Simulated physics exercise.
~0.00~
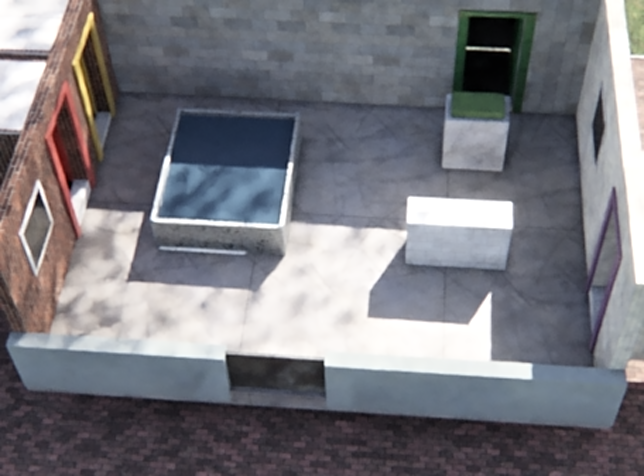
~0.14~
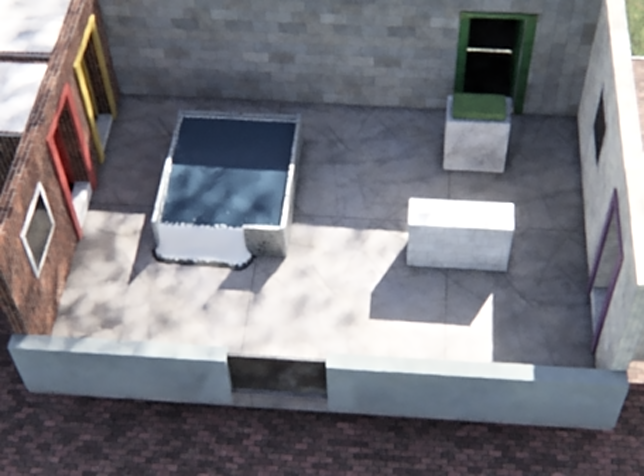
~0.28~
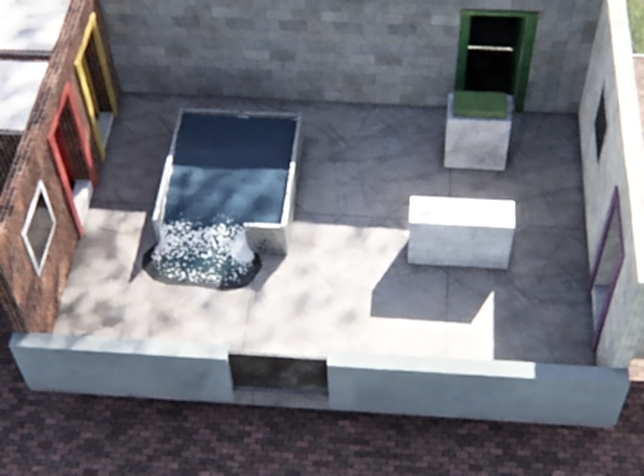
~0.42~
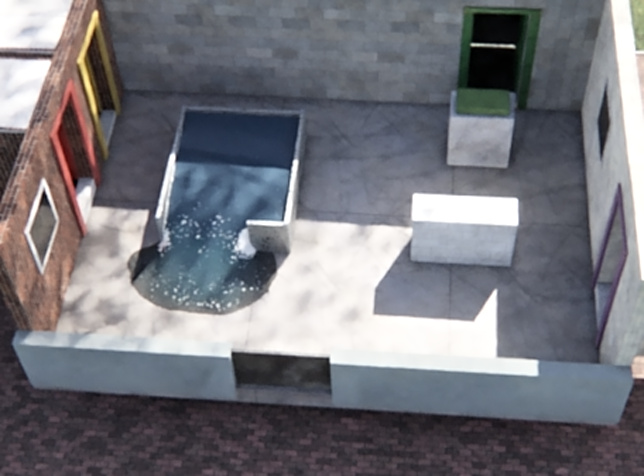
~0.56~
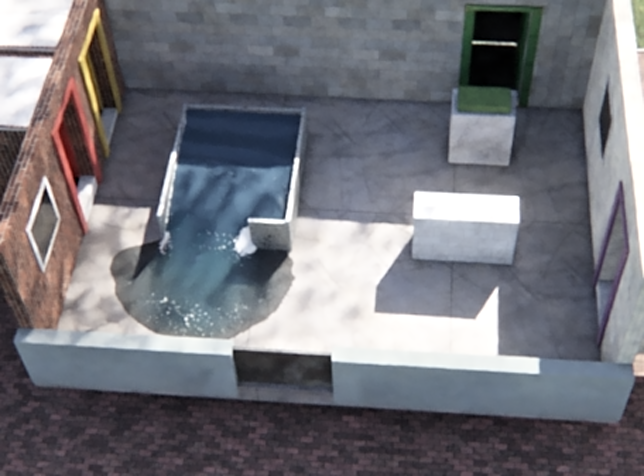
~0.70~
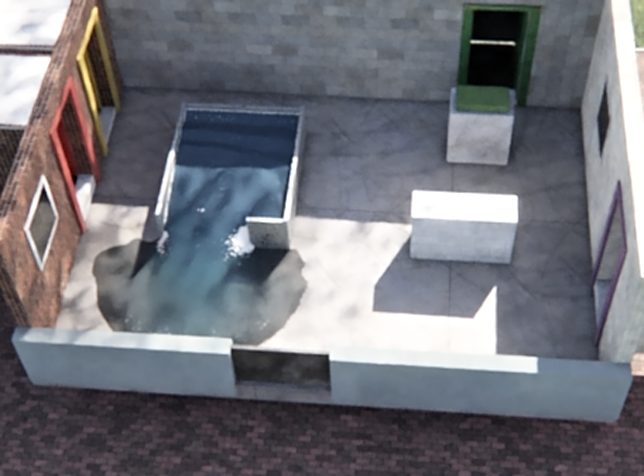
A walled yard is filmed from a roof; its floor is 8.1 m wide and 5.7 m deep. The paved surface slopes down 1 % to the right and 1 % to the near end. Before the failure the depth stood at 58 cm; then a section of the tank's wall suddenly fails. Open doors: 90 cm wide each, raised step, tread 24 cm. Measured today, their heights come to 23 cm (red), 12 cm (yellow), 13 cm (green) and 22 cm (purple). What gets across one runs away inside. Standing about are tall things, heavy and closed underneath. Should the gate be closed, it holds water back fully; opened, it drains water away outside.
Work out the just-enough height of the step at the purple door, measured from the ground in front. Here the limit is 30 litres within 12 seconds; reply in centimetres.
It works out at roughly 11.5 cm.
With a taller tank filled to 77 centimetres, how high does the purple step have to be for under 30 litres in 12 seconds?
It would take a step of about 16 cm.
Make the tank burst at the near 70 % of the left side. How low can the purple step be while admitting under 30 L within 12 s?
Then it needs around 9.5 cm.
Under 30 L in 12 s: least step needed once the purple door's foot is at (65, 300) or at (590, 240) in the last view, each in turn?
About 18 cm for the first and 6.0 cm for the second.
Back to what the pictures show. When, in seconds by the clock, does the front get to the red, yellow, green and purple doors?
Front arrival: Red 3.0 seconds, yellow 3.6 seconds, green 7.5 seconds, purple 3.6 seconds.
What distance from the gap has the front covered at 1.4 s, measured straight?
Around 3.2 m out.
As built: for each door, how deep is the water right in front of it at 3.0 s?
Depth (cm): Red 4 / yellow 0 / green 0 / purple 0.
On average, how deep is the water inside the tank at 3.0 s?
About 24 centimetres on average.
After 1.4 s water covers 20 % of the floor, deepest (35 cm) near (167, 366); it has not reached the purple door.
After 3.0 s water covers 35 % of the floor, deepest (35 cm) near (158, 354); it has not reached the purple door.
After 12.0 s water covers 95 % of the floor, deepest (15 cm) near (578, 200); 11 cm at the purple door, 0 litres in over its 22 cm step.
At the purple door as built, the water arrived by 3.7 s and peaked near 17 cm at 5.8 s.
With a step of 9.5 cm, 68 litres would have come in within the 12 s; with 12.5 cm, 16 litres. So under 30 litres takes about 11.5 cm.
